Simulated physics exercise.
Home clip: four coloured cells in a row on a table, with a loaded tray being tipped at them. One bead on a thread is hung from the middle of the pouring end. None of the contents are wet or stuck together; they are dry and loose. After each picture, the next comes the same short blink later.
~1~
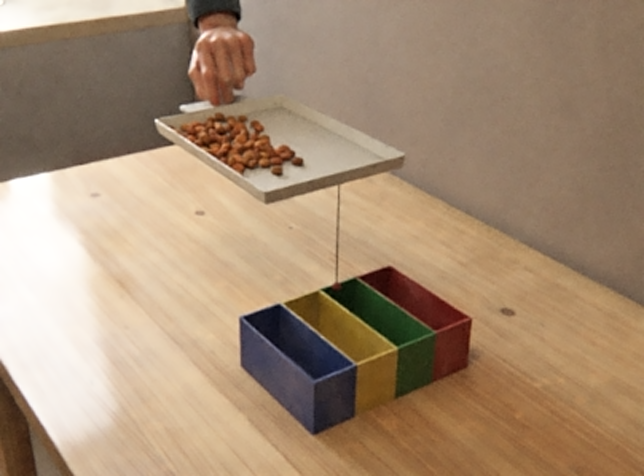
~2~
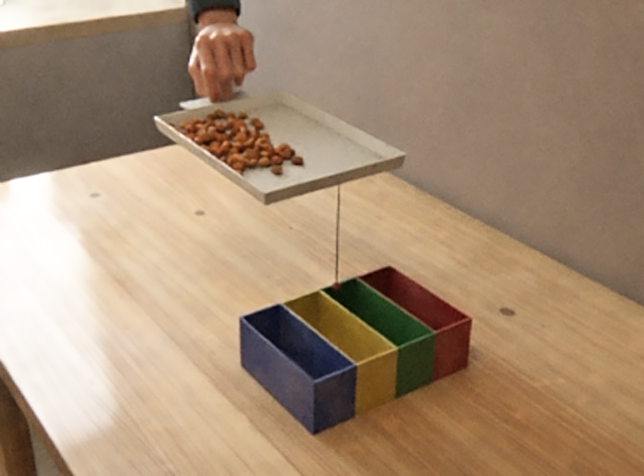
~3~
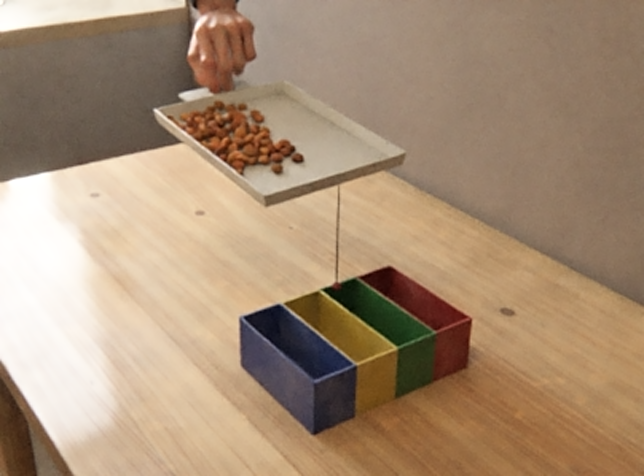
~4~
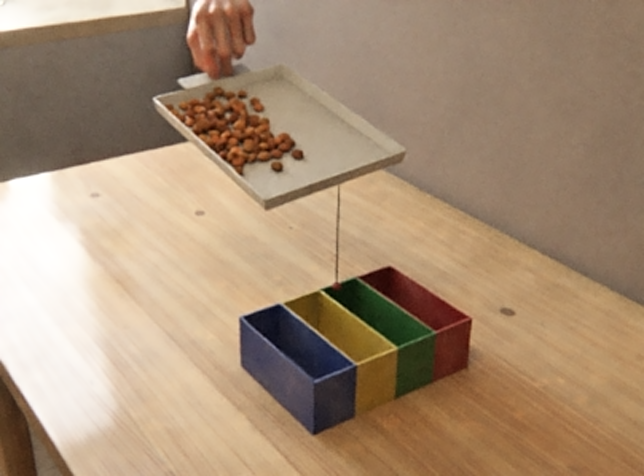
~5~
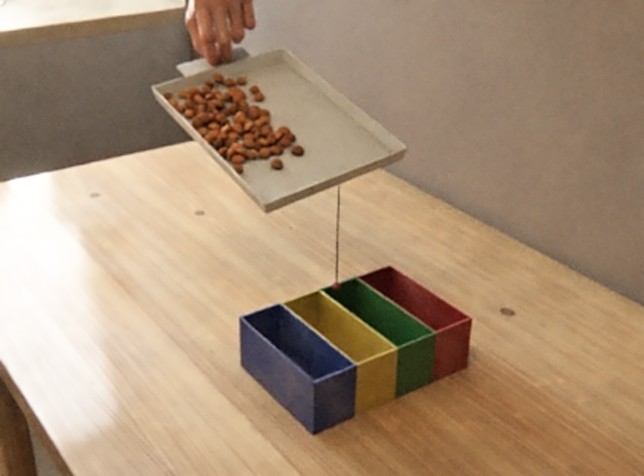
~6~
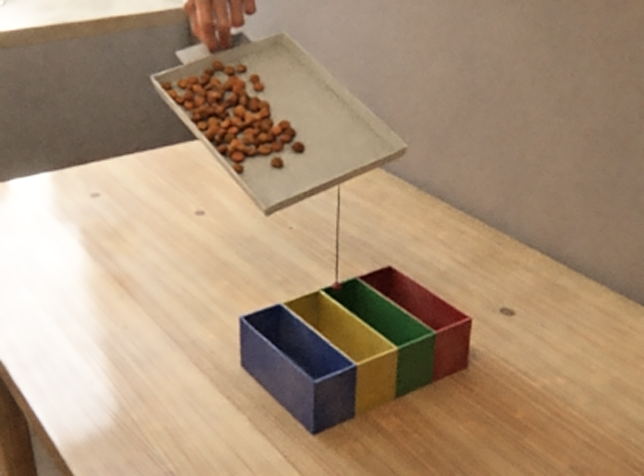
In the video, a hand raises the back of a tray of small brown pieces above blue, yellow, green and red compartments, tilting it gradually with the left front corner lowest, while a thread hangs from its front edge.
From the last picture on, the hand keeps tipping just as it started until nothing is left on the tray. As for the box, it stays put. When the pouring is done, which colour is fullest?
Fullest: The blue cell.
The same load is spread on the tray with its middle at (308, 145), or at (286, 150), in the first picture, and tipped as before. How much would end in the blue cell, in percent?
First try 70 %, second try 70 %.
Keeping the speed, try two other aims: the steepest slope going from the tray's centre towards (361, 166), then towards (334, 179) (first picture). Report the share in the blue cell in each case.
Somewhere close to 0 % the first time, 10 % the second.
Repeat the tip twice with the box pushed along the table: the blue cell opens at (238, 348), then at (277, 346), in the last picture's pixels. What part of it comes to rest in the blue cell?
I'd expect some 10 percent, and then some 60 percent.
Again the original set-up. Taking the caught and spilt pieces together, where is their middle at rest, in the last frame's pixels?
It settles centred around (287, 380).
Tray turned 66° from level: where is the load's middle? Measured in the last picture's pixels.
Roughly (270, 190).
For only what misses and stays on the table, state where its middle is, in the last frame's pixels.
The centre sits close to (184, 420).
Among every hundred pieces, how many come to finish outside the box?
Somewhere around 10 in a hundred.
Soon after the last picture, tray tipped steeply; most on the tray; a small part falling or outside the box.
A little later, tray tipped past a quarter turn; a small part on the tray; about two thirds in the blue cell; a small part in the yellow cell; a stray few in the green cell; about a quarter falling or outside the box.
Later still, tray tipped past a quarter turn; most in the blue cell; a small part in the yellow cell; a stray few in the green cell; a small part falling or outside the box.
At rest, tray tipped past a quarter turn; most in the blue cell; a small part in the yellow cell; a stray few in the green cell; none in the red cell; a small part outside the box.
